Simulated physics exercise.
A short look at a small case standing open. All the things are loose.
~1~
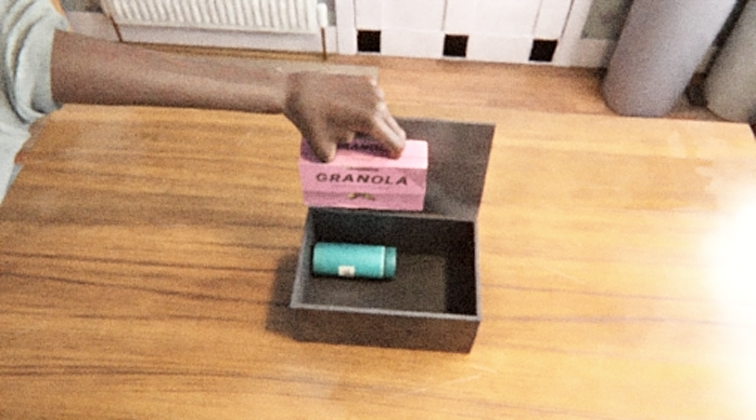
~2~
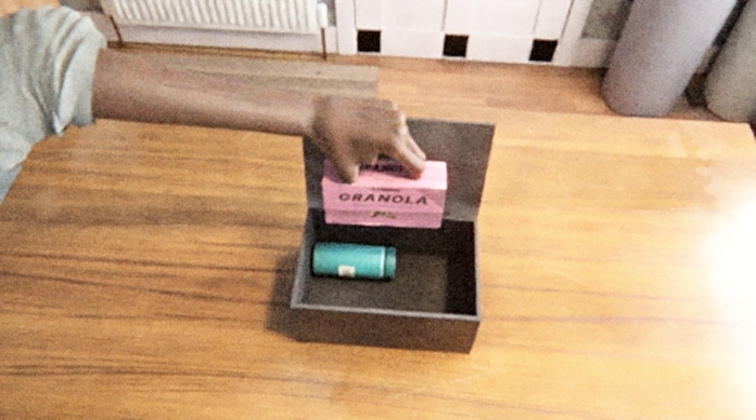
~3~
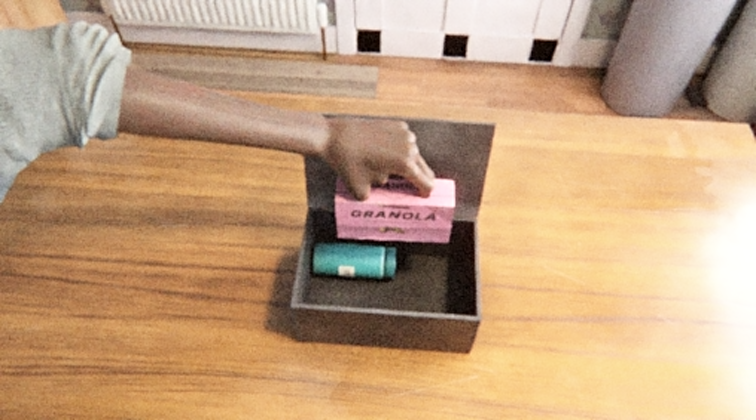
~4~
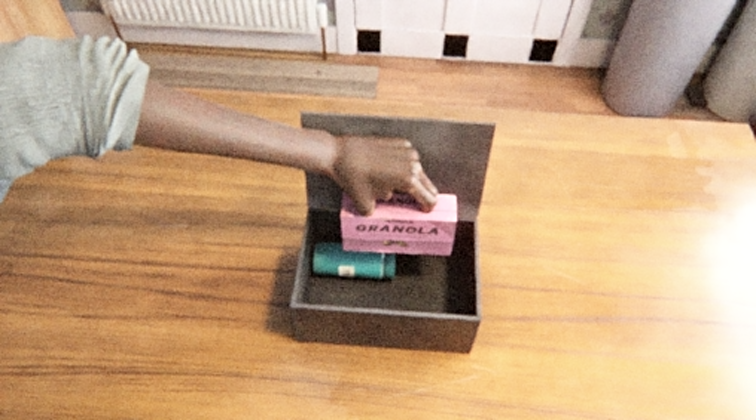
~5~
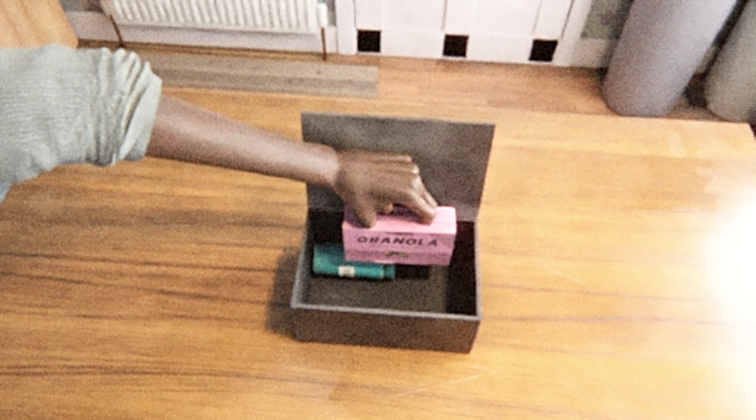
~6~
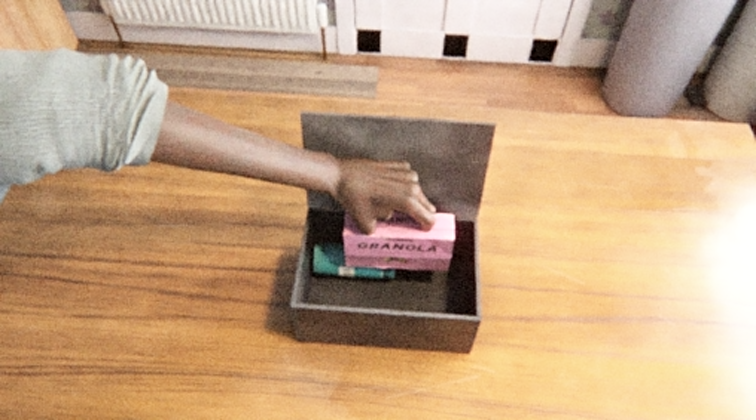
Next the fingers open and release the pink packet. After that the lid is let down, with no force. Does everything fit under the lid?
As it turns out, it sits on the rim.
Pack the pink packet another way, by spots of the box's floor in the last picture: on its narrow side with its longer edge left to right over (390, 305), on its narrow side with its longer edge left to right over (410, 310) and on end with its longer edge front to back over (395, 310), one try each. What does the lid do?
First try: It sits on the rim; second try: It sits on the rim; third try: It stays ajar.
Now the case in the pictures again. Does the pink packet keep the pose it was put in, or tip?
It tips.
Then, 0.50 s past the last view, pink packet on its side near (402, 300).
Then, 1.40 s past the last view, lid 75° above the rim; pink packet on its side near (394, 307).
Then, 1.70 s past the last view, lid 44° above the rim; pink packet on its side near (394, 307).
Then, 1.90 s past the last view, lid 13° above the rim; pink packet on its side near (394, 307).
Finally, lid shut; down or leaning hard in the box, pink packet; turquoise shaker still in place. Final places as the last picture's camera would see them, pink packet near (394, 307).
